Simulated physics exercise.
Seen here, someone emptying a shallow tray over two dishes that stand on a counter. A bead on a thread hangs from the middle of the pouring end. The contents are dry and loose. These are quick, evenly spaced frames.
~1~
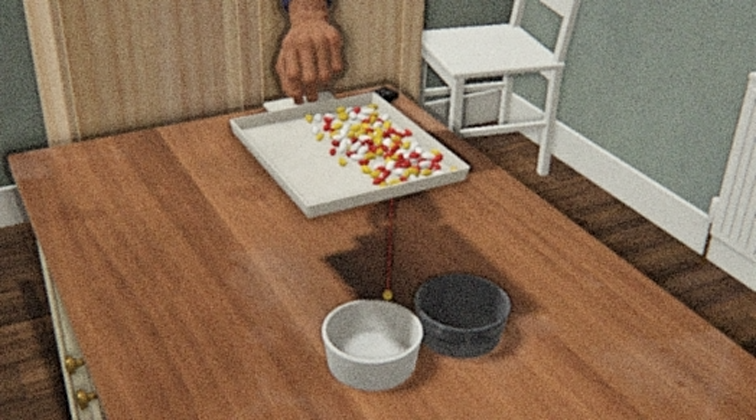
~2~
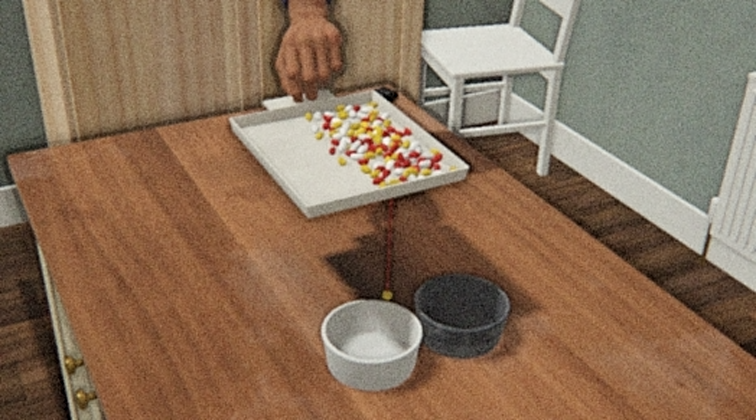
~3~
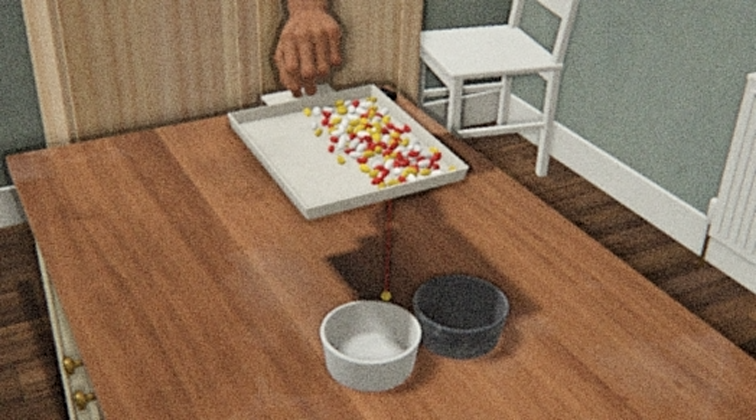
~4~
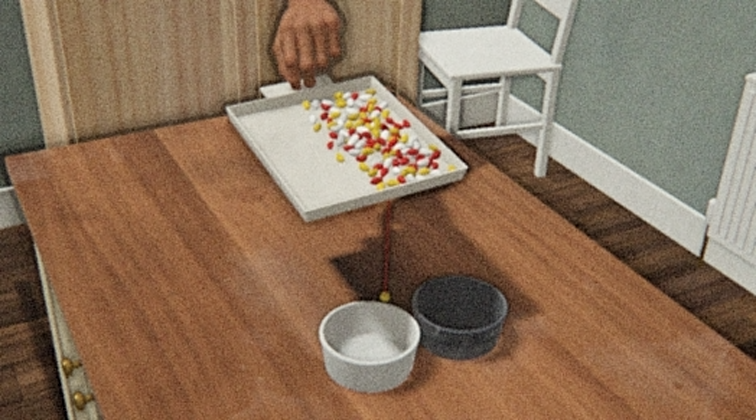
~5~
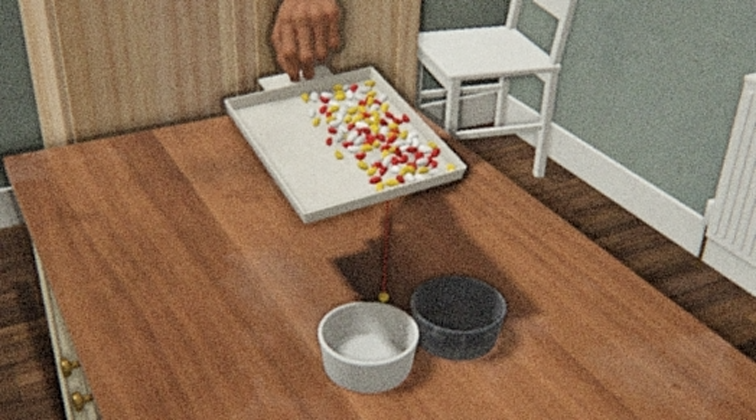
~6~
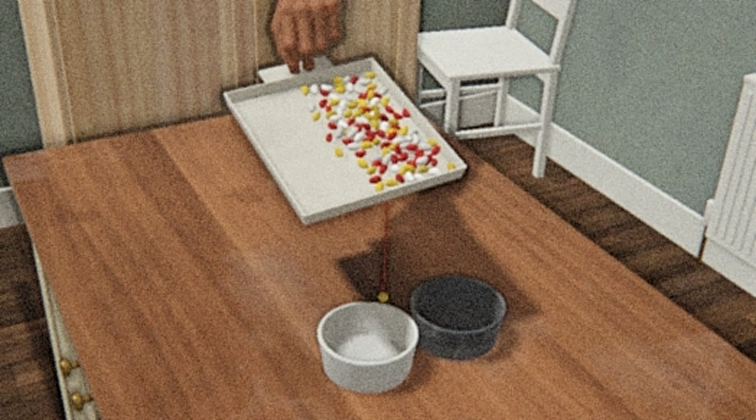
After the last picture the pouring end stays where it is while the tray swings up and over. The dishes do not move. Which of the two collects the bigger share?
It favours the left-hand dish.
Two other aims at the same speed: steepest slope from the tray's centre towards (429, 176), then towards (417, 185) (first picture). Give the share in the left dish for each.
First some 0, then 10 per cent.
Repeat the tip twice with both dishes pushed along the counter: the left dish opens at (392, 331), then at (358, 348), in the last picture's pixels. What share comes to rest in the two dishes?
The first gives 50 %, the second 70 %.
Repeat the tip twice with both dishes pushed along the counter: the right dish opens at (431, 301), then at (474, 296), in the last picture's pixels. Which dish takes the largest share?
One: The left one. Two: The left dish.
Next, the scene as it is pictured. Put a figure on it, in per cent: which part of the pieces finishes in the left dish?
Some 50 per cent.
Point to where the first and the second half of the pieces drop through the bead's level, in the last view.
First near (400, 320), later near (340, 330).
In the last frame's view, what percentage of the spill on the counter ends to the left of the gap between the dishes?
Some 60 per cent.
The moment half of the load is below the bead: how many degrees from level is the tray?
At some 110 degrees.
Shortly afterwards, tray tipped steeply; all but a few on the tray; only a few in the air.
Next, tray tipped right over; all but a few on the tray; only a few in the left dish; only a few outside both.
Some moments later, tray tipped past a quarter turn; near half in the left dish; only a few in the right dish; near half outside both.
In the end, tray tipped past a quarter turn; near half in the left dish; only a few in the right dish; near half outside both.
